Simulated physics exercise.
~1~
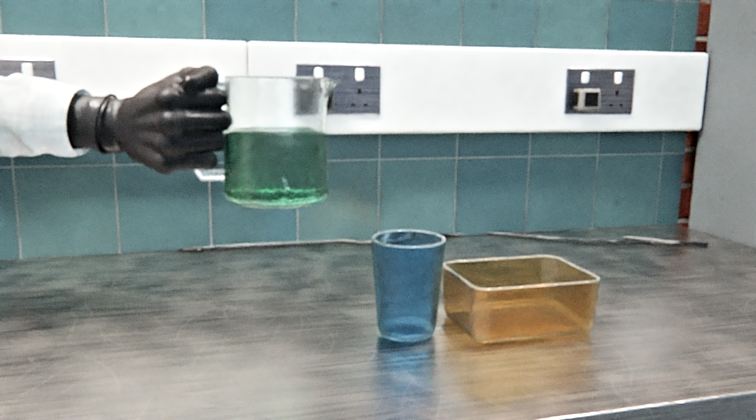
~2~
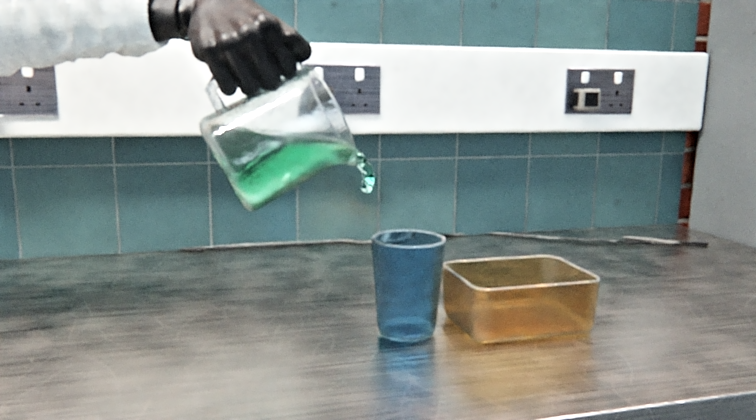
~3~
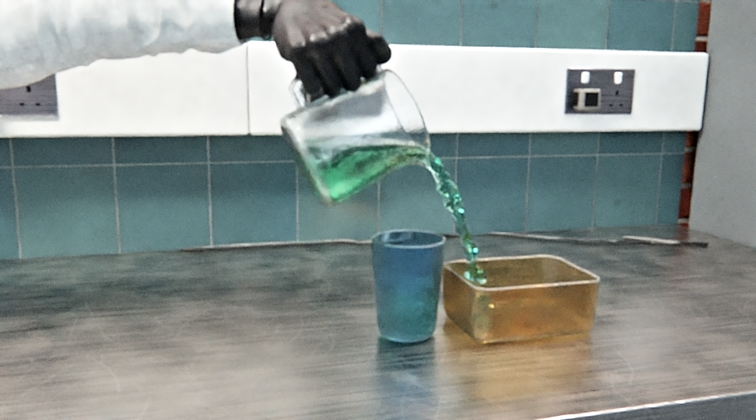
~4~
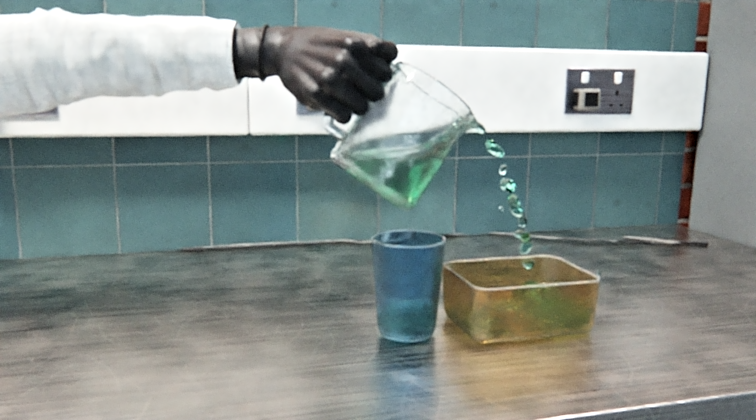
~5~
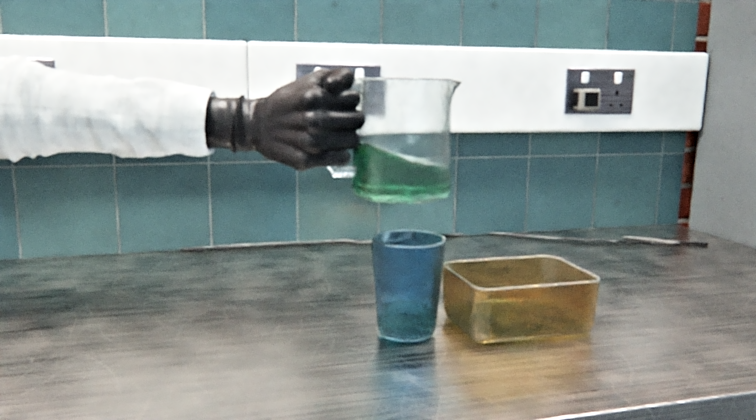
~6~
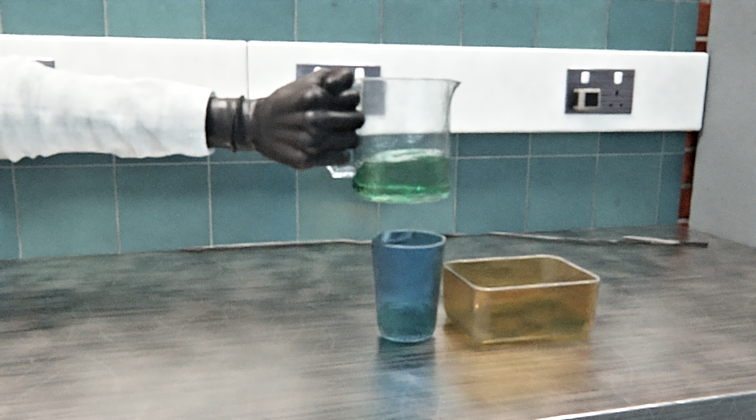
A gloved hand tilting a glass jug of green liquid, pouring rightward over a blue tumbler and amber box, then levelling it partly full.
